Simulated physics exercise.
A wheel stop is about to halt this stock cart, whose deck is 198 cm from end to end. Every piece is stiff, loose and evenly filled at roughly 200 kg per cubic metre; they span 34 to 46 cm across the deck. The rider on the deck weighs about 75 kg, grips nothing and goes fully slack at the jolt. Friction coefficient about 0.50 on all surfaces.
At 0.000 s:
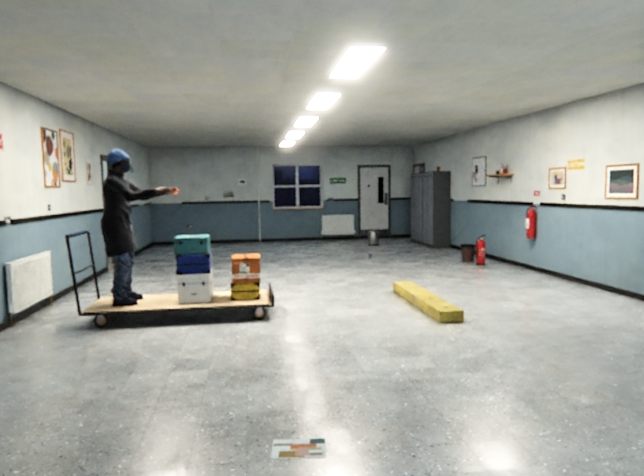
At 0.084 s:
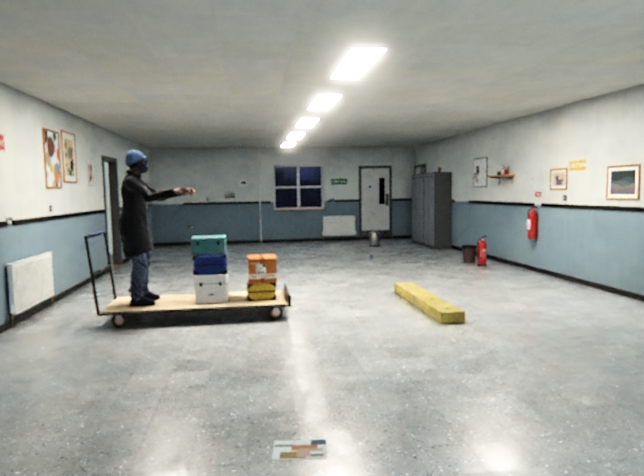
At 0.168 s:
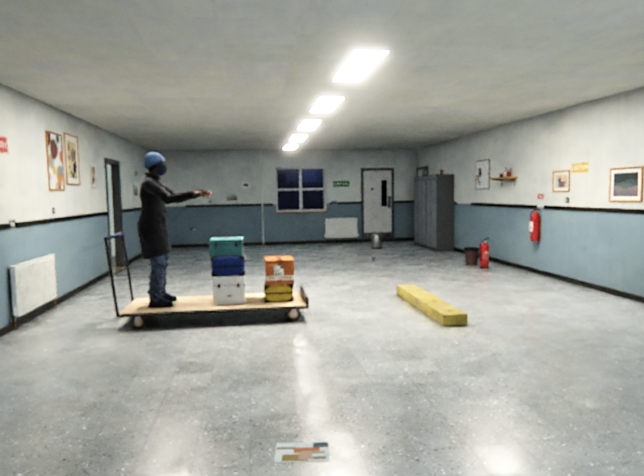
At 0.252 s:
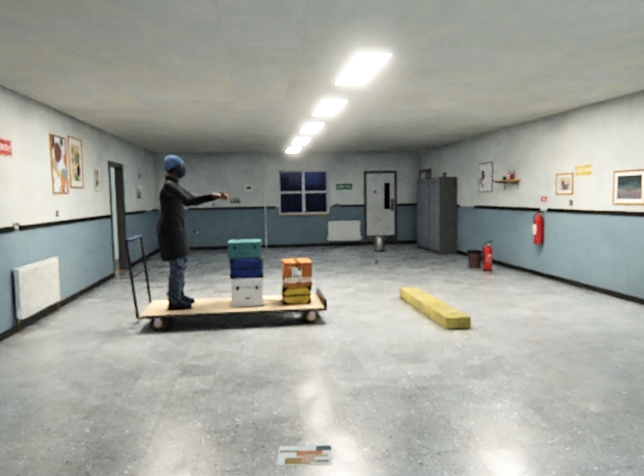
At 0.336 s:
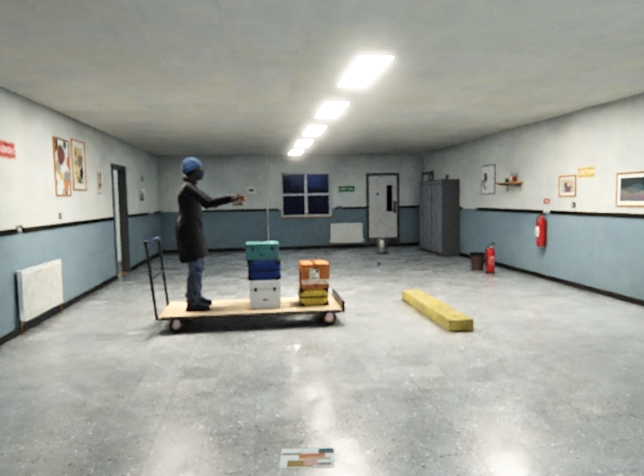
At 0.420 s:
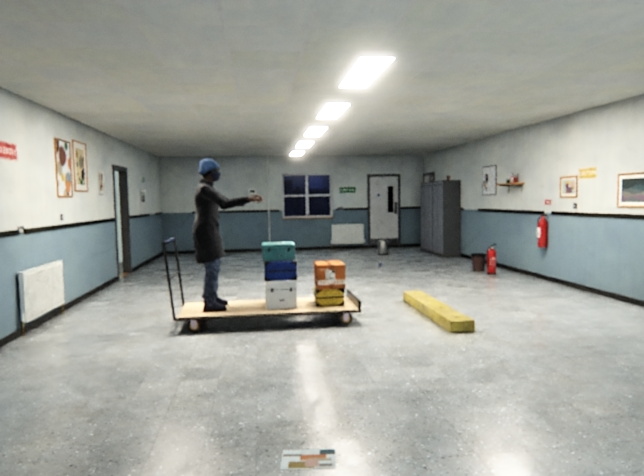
A person in a blue hat and dark coat stands at the left end of a flatbed cart, one arm stretched rightward, in a long blue-and-white room seen from its near end. Before them sit teal, blue and white boxes, then orange above yellow; a yellow block lies on the floor to the right. The cart rolls steadily rightward carrying them all, while the view shifts very slightly.
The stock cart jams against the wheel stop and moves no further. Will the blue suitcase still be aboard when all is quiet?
The blue suitcase keeps its place on the deck at this speed.
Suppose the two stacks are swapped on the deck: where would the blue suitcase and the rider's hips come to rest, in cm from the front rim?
Then blue 60 past, hips 80 behind.
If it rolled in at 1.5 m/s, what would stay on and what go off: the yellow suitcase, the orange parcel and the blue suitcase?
Then yellow on, orange off, blue on.
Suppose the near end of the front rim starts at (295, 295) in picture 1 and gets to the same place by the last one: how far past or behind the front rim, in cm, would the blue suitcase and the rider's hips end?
Then blue 60 behind, hips 140 behind.
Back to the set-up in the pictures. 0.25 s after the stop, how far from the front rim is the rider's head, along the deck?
Some 110 cm behind it.
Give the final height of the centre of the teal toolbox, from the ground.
About 10 cm.
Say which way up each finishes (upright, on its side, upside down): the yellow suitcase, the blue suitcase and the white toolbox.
At rest: Yellow upright, blue upright, white upright.
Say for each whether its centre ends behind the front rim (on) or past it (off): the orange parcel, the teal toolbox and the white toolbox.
Orange off, teal off, white on.
Impact comes at 0.88 s.
After 1.43 s the blue suitcase is 40 cm behind the rim, tilted 5°, near (398, 264) in the last picture's view.
After 1.88 s the blue suitcase is 32 cm behind the rim, tilted 20°, near (404, 265) in the last picture's view.
Final state at 4.3 s, past the rim, teal toolbox and orange parcel; behind it, yellow suitcase, blue suitcase, white toolbox and the rider's hips.
